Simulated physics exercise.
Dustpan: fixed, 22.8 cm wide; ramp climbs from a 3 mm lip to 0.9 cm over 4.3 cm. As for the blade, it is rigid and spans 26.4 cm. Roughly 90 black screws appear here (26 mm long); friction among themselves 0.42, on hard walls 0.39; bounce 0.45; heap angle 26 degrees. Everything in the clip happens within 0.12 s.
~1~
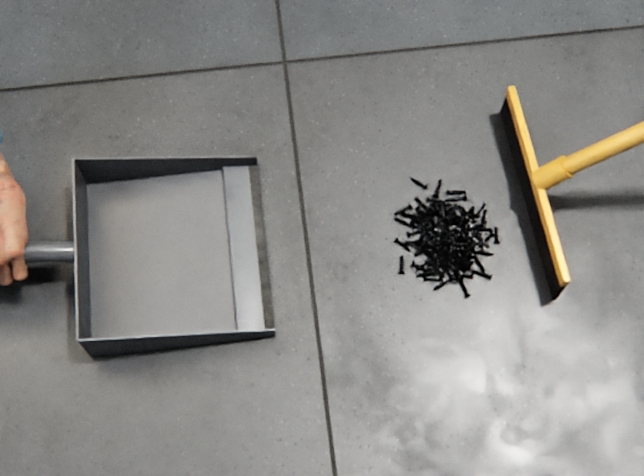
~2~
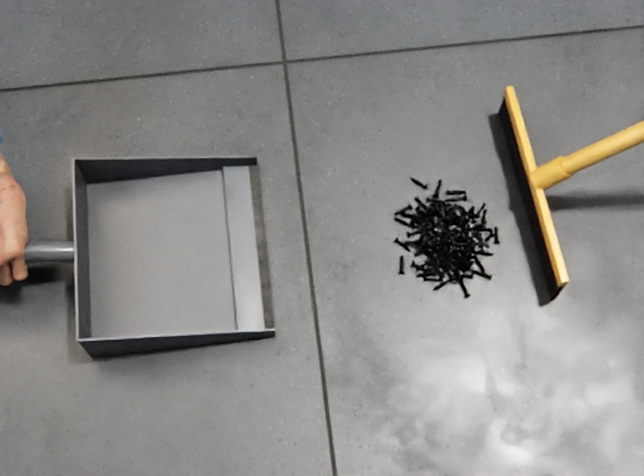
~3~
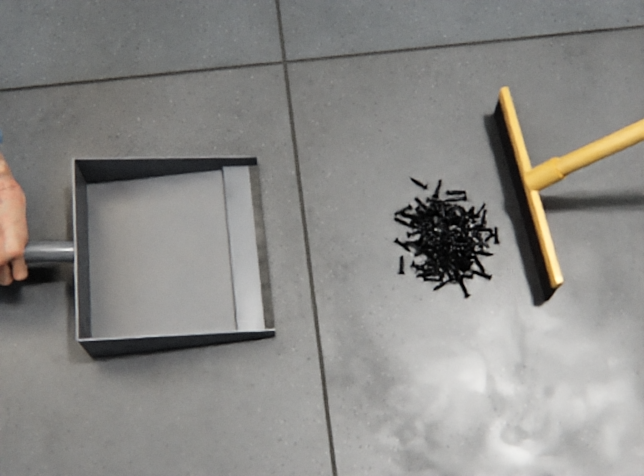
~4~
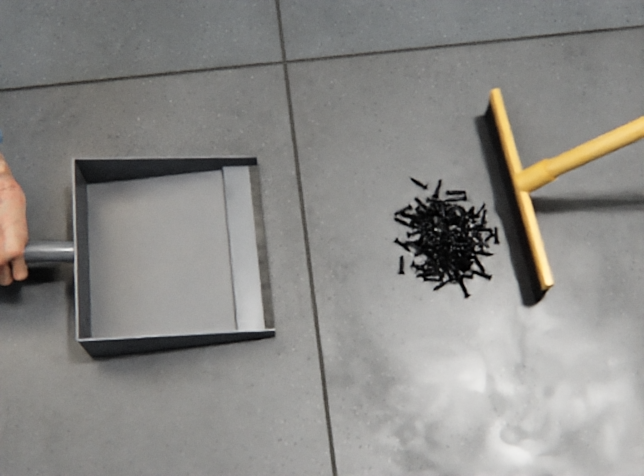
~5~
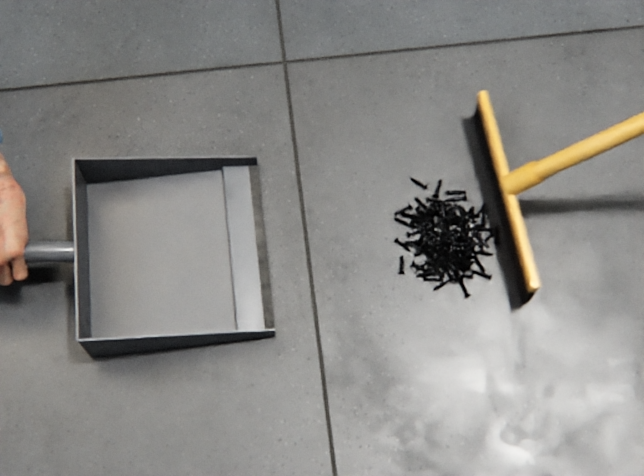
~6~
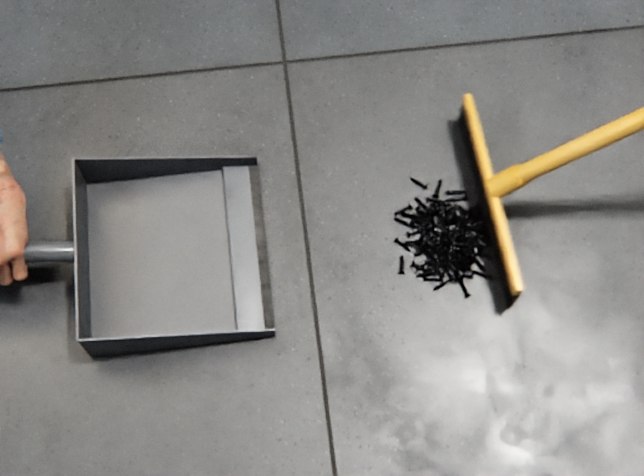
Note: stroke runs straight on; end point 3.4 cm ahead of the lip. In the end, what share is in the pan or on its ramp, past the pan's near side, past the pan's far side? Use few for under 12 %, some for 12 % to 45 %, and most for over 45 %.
In the pan or on its ramp: Some, past the pan's near side: Few, past the pan's far side: Few.
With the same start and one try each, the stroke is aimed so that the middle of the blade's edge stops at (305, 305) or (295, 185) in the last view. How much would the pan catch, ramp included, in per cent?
The two tries give roughly 25 and 25 %.
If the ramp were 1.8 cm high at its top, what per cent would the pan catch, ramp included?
Estimated share: Around 20 in a hundred.
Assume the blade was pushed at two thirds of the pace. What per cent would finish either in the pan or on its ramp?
Roughly 5 in a hundred.
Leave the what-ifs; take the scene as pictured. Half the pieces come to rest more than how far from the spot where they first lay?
The figure is about 22 cm.
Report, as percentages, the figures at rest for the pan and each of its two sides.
Pan 25, near side 5, far side 0.
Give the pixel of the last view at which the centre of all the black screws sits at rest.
Once everything settles, the centre is around (276, 272).
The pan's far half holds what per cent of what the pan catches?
Roughly 30 per cent.
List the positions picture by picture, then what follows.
Blade from (564, 282) to (510, 94), moved 0.0 cm, 0 of the pieces shifted so far; middle of the pieces at (442, 236); pan at (162, 259), in the first frame.
Blade from (562, 282) to (509, 94), moved 0.2 cm, 0 of the pieces shifted so far; middle of the pieces at (442, 236), in the second frame.
Blade from (557, 283) to (503, 95), moved 0.9 cm, 0 of the pieces shifted so far; middle of the pieces at (442, 236), in the third frame.
Blade from (547, 285) to (494, 96), moved 2.1 cm, 0 of the pieces shifted so far; middle of the pieces at (442, 236), in the fourth frame.
Blade from (534, 287) to (482, 98), moved 3.7 cm, 0 of the pieces shifted so far; middle of the pieces at (442, 236), in the fifth frame.
Blade from (517, 291) to (467, 101), moved 5.7 cm, 5 of the pieces shifted so far; middle of the pieces at (442, 236); pan at (162, 259), in the sixth frame.
Then, 0.14 s after the last picture, middle of the blade 15 cm from the lip; 0 % over the lip, far side 0 %, near side 0 %.
Then, 0.24 s after the last picture, middle of the blade 7 cm from the lip; 0 % over the lip, far side 0 %, near side 5 %.
Then, 0.47 s after the last picture, middle of the blade 4 cm from the lip; 25 % over the lip, far side 0 %, near side 5 %.
In the end, pan 25 %, near side 5 %, far side 0 %, in front of the lip or behind the blade 65 %.
